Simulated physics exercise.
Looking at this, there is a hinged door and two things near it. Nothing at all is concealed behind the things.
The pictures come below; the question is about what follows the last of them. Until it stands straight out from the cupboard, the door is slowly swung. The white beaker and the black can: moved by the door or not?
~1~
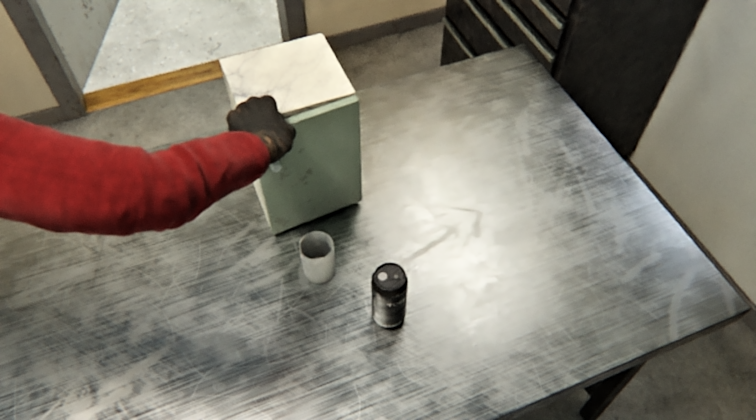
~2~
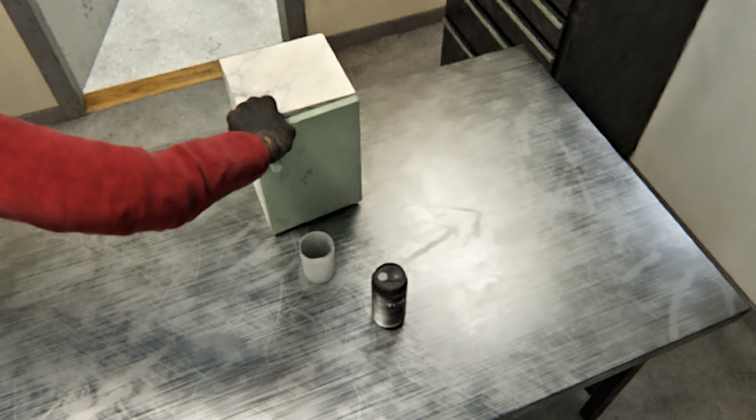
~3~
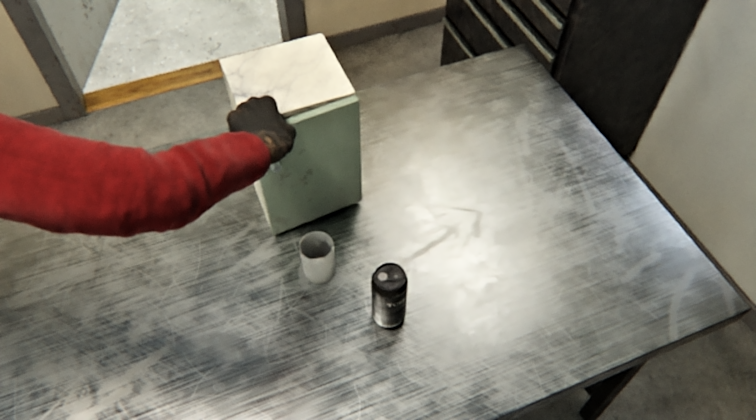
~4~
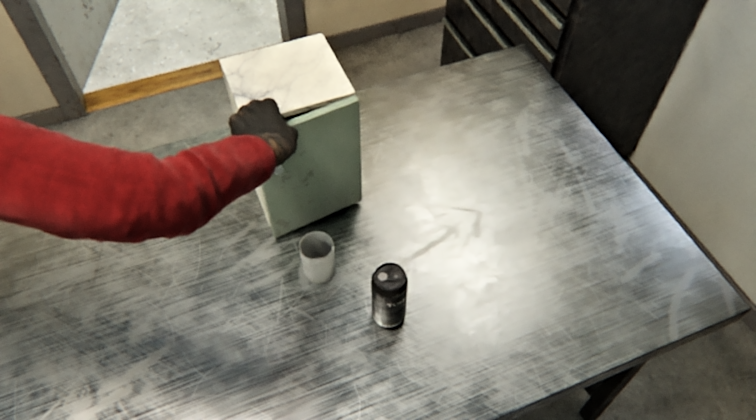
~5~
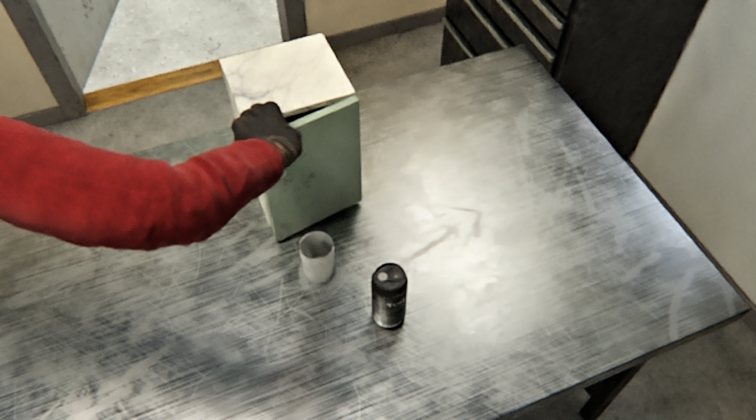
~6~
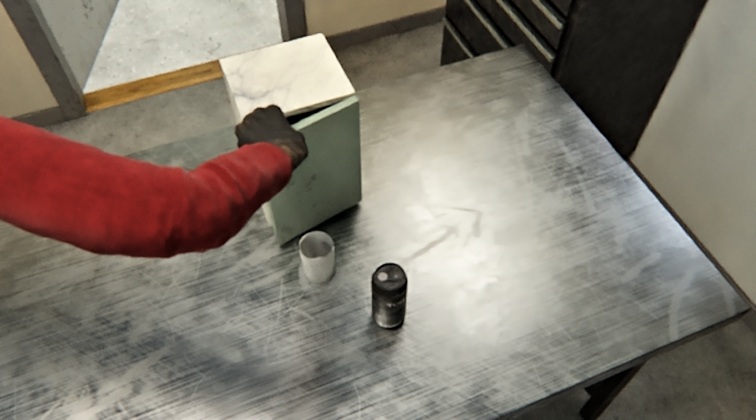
The white beaker is reached and moved. The black can is never reached.
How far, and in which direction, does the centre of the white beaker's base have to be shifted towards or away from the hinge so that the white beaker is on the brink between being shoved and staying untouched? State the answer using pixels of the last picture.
Move it 20 pixels downward and it flips.
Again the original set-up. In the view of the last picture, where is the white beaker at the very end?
Its middle settles near (418, 271) in the last picture.
Then, 1.16 s on from there, door 58° open; white beaker displaced about its own width near (360, 275); black can at rest near (389, 297).
In the end, the white beaker is pushed along, near (418, 271); the black can remains where it is, near (391, 298).
